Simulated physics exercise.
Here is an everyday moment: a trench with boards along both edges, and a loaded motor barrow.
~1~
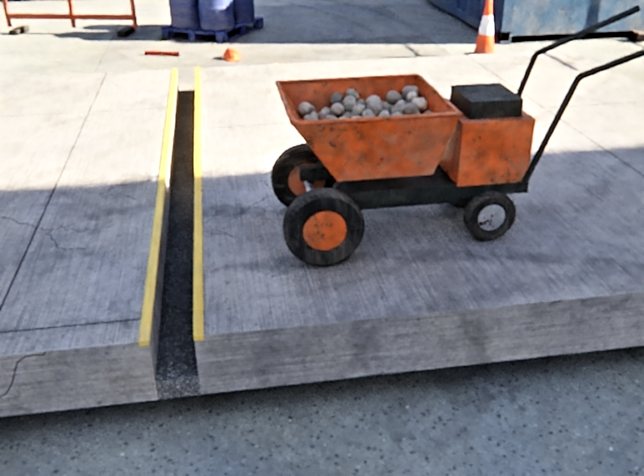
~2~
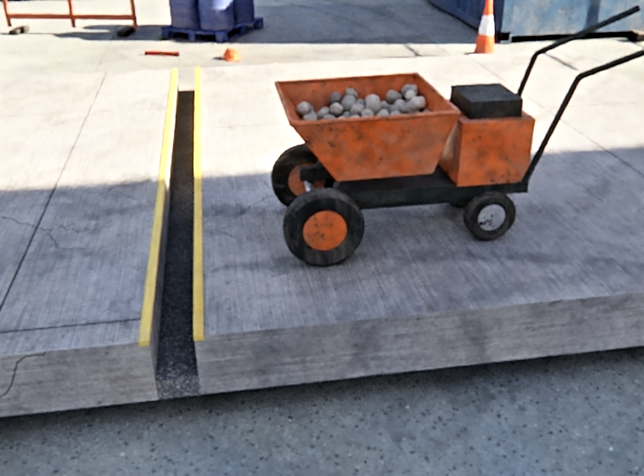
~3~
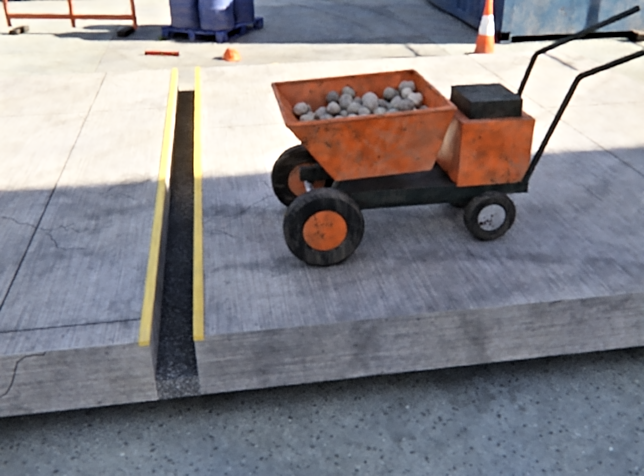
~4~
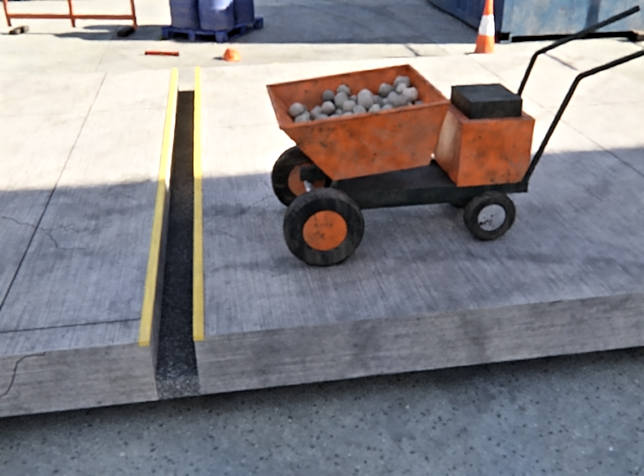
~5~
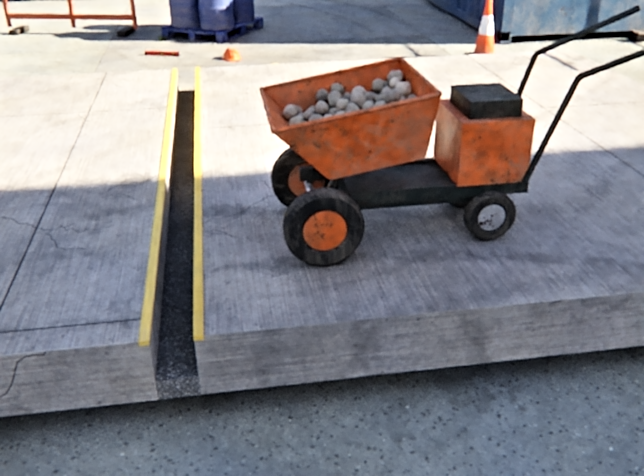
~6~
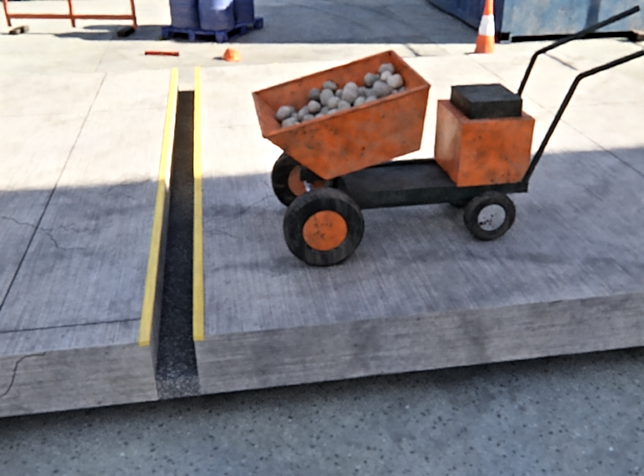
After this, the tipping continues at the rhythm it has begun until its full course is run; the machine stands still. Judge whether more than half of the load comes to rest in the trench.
It does.
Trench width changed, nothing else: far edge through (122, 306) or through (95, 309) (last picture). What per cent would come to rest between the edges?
First case 100 %, second case 100 %.
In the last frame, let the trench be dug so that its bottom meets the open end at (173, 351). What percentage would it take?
Something close to 40 per cent.
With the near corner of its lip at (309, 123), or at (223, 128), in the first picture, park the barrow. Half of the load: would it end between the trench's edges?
Case one - a majority; case two - a minority.
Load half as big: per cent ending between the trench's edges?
About 90 per cent.
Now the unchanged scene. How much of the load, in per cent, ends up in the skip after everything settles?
0 %, about.
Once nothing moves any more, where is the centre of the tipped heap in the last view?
I'd mark it at roughly (175, 252).
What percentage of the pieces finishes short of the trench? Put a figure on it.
Roughly 10 per cent of the load.
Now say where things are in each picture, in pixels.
The first frame shows lip of the skip (293, 124), level; top of the load (375, 108), river pebbles; first edge of the trench (198, 299); far edge (148, 304), the trench under half as wide as the skip, and about as deep as wide.
The second frame shows lip of the skip (291, 124), level; top of the load (374, 108).
The third frame shows lip of the skip (287, 126), tipped barely; top of the load (381, 114).
The fourth frame shows lip of the skip (281, 128), tipped a little; top of the load (377, 111).
The fifth frame shows lip of the skip (273, 132), tipped a little; top of the load (382, 102).
The sixth frame shows lip of the skip (264, 137), tipped a little; top of the load (381, 95); first edge of the trench (198, 299); far edge (148, 304).
Just after the last frame, skip tipped steeply; every one in the skip.
A moment on, skip tipped steeply; the larger part in the skip; just a few short of the trench; about a tenth in or heaped over the trench; just a few beyond it; about a tenth falling.
Further on, skip tipped right over; roughly a quarter in the skip; just a few short of the trench; roughly two thirds in or heaped over the trench; about a tenth beyond it.
When it is over, skip tipped right over; about a tenth short of the trench; roughly two thirds in or heaped over the trench; roughly a quarter beyond it.
